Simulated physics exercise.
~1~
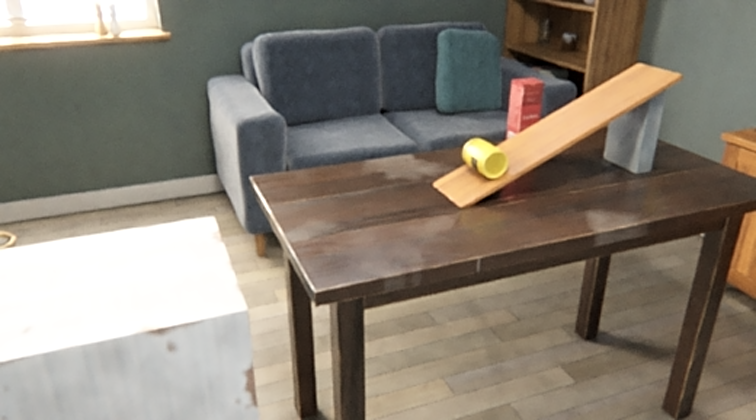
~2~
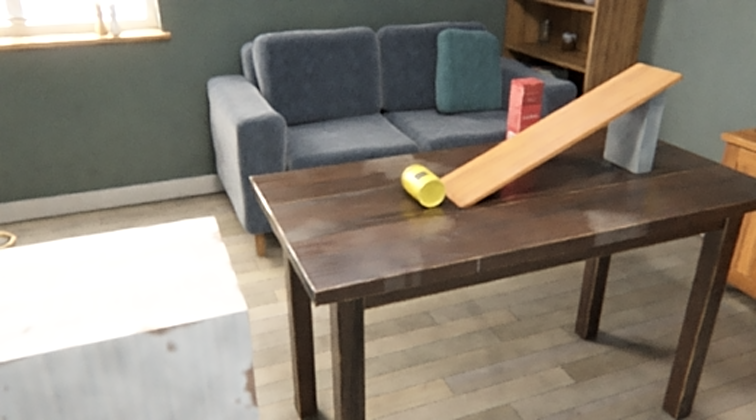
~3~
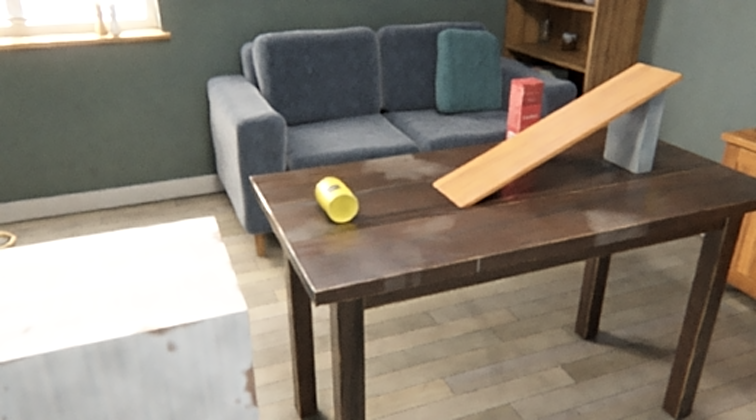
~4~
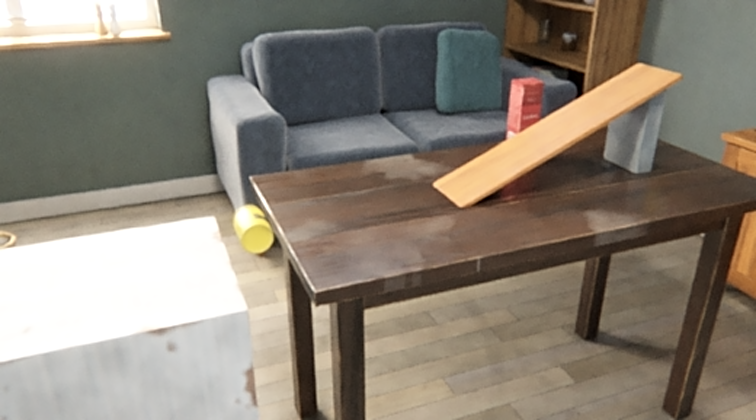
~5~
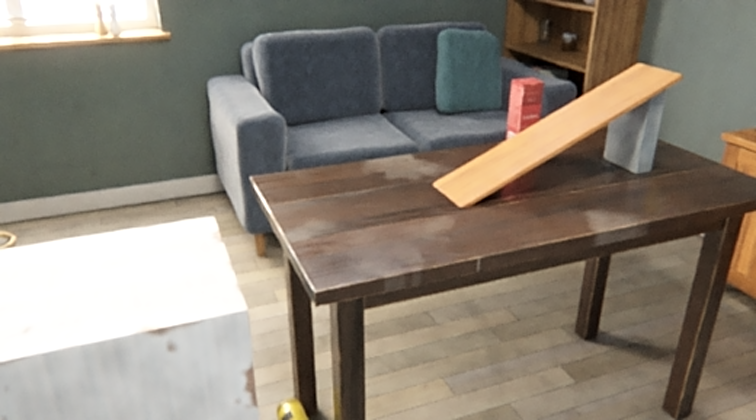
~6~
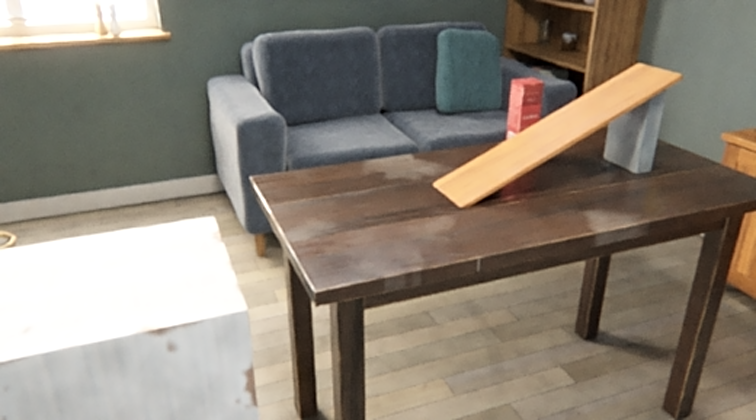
A yellow jar rolls off a ramp, crosses the table leftward and drops out of sight.
